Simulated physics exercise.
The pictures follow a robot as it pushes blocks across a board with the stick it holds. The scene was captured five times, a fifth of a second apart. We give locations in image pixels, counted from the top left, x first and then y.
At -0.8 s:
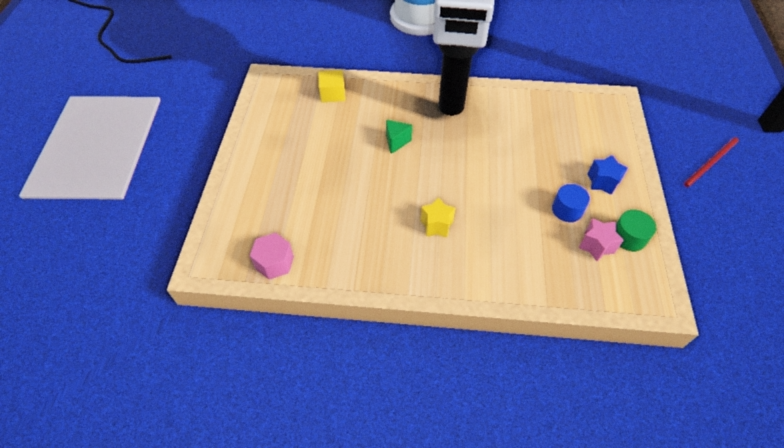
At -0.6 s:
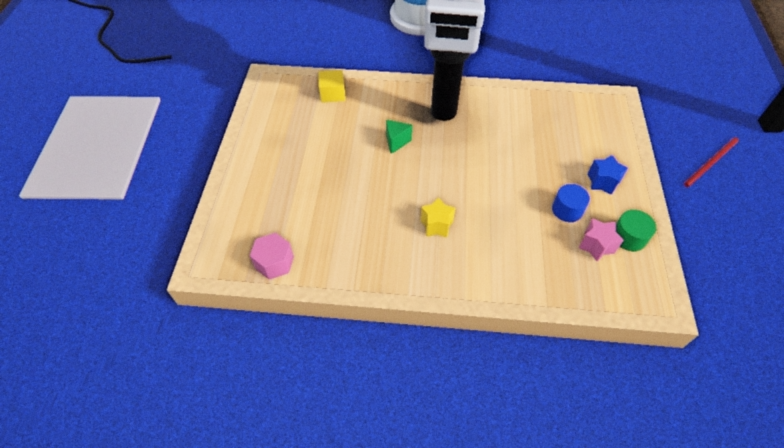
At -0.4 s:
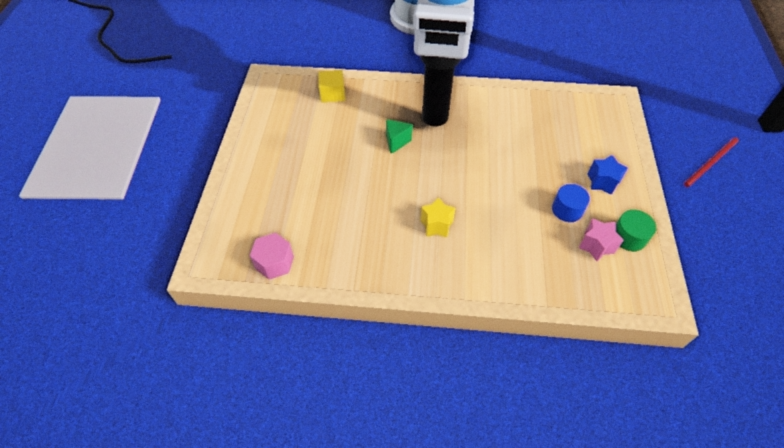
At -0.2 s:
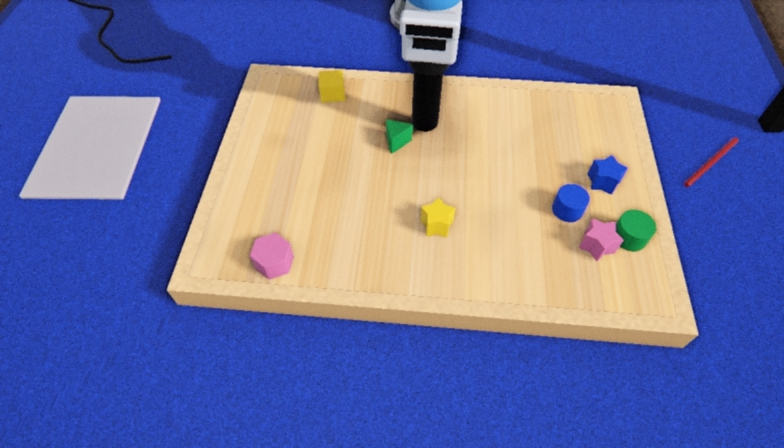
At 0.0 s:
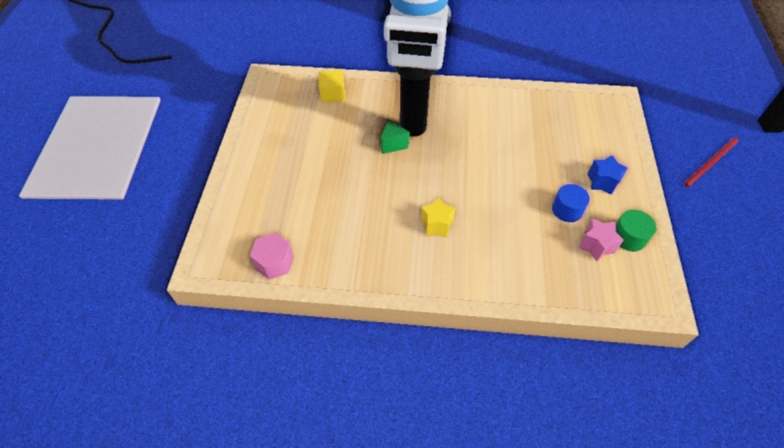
A black stick held by a robot arm slid left and slightly toward the viewer across the wooden board, reached the green triangular block and nudged it slightly, while the other colored blocks stayed still.
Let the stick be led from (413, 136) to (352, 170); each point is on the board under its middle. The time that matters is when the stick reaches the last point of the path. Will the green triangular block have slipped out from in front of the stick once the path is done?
Short answer: No.
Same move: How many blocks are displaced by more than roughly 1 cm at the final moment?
One block, no more.
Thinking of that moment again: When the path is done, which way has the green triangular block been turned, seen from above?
Viewed from above: Clockwise.
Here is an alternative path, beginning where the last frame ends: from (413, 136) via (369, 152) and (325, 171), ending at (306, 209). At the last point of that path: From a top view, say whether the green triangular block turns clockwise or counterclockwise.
From overhead, the rotation is clockwise.
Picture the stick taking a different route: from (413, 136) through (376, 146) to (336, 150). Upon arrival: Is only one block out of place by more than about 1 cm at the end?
Yes, that is what happens.
The first path, step by step. One third of the way, stick at (393, 139); green triangular block at (372, 141), turned 20° clockwise.
Two thirds of the way, stick at (372, 150); green triangular block at (350, 151), turned 25° clockwise.
At the end, stick at (351, 162); green triangular block at (327, 163), turned 30° clockwise.
